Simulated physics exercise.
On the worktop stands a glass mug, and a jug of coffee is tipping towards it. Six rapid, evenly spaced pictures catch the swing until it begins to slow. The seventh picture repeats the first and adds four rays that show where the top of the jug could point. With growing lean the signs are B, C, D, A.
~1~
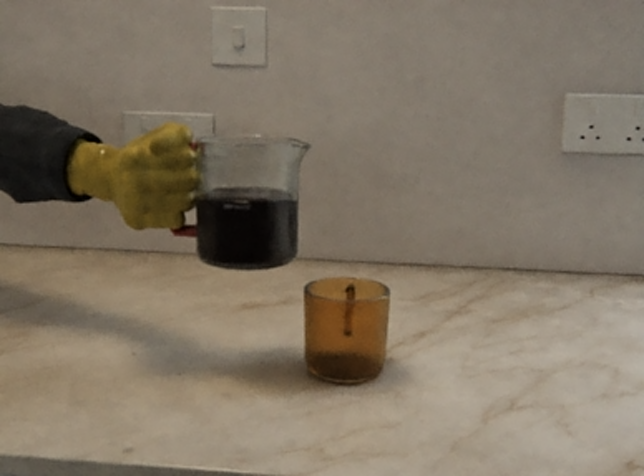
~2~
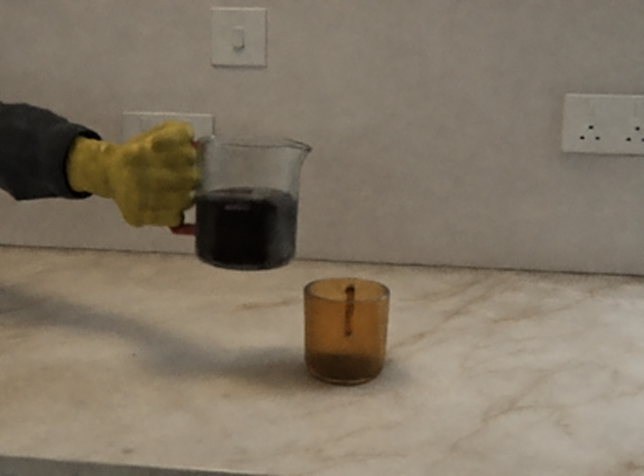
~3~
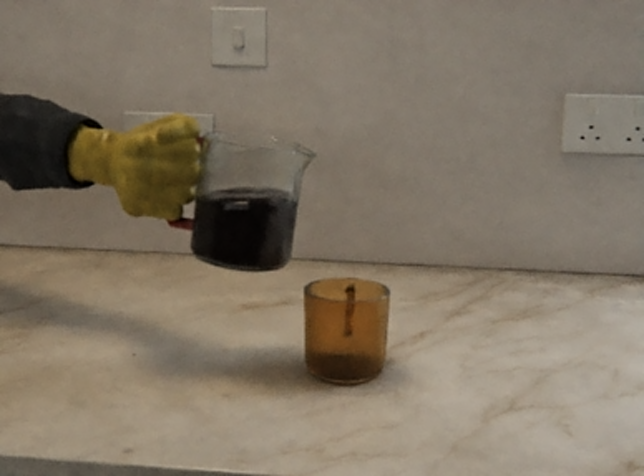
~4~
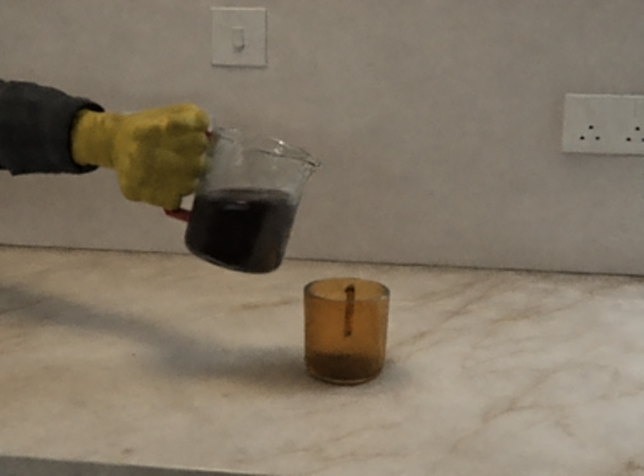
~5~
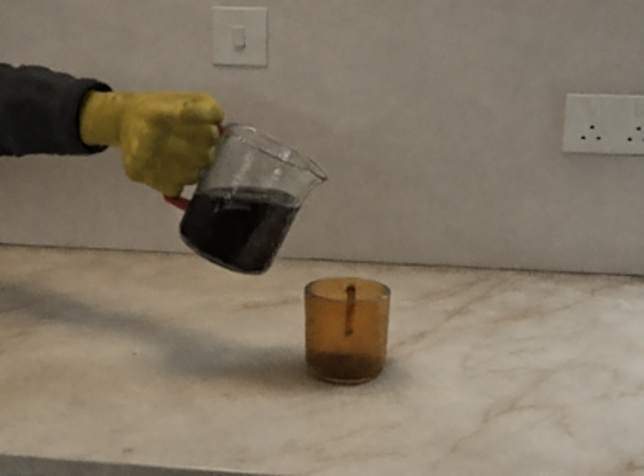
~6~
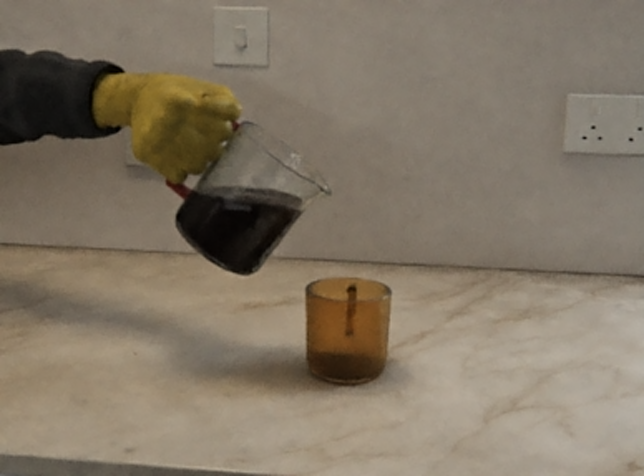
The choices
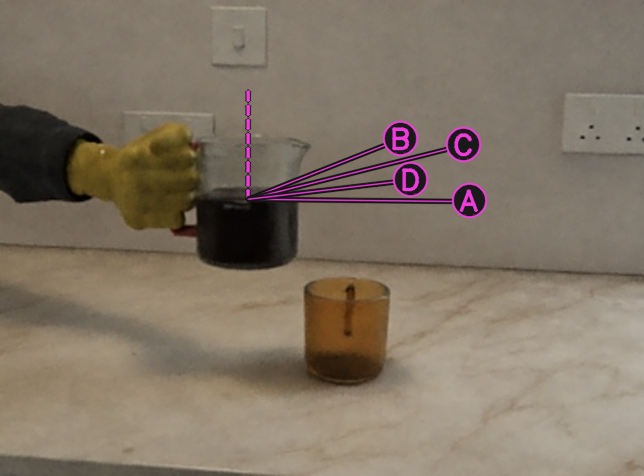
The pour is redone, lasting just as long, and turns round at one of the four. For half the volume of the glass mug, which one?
The answer is mark C.
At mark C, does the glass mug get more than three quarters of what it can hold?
No, it does not.
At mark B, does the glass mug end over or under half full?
Under.
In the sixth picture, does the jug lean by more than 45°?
No, it does not.
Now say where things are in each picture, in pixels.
Upright, lip at (308, 146); rim of the glass mug round (347, 288); nothing has left yet, in the first frame.
Upright, lip at (309, 148); nothing has left yet, in the second frame.
Tipped about 7°, lip at (314, 154); nothing has left yet, in the third frame.
Tipped about 15°, lip at (320, 165); nothing has left yet, in the fourth frame.
Tipped about 25°, lip at (326, 178); nothing has left yet, in the fifth frame.
Tipped about 36°, lip at (330, 192); nothing has left yet, in the sixth frame.
In magenta, A at (452, 201); B at (384, 145); C at (446, 149); D at (393, 182).
Choosing A, the glass mug ends with about 75 % of what it can hold; 7 % of the coffee is spilt.
Choosing B, the glass mug ends with about 33 % of what it can hold.
Choosing C, the glass mug ends with about 50 % of what it can hold.
Choosing D, the glass mug ends with about 62 % of what it can hold; 5 % of the coffee is spilt.
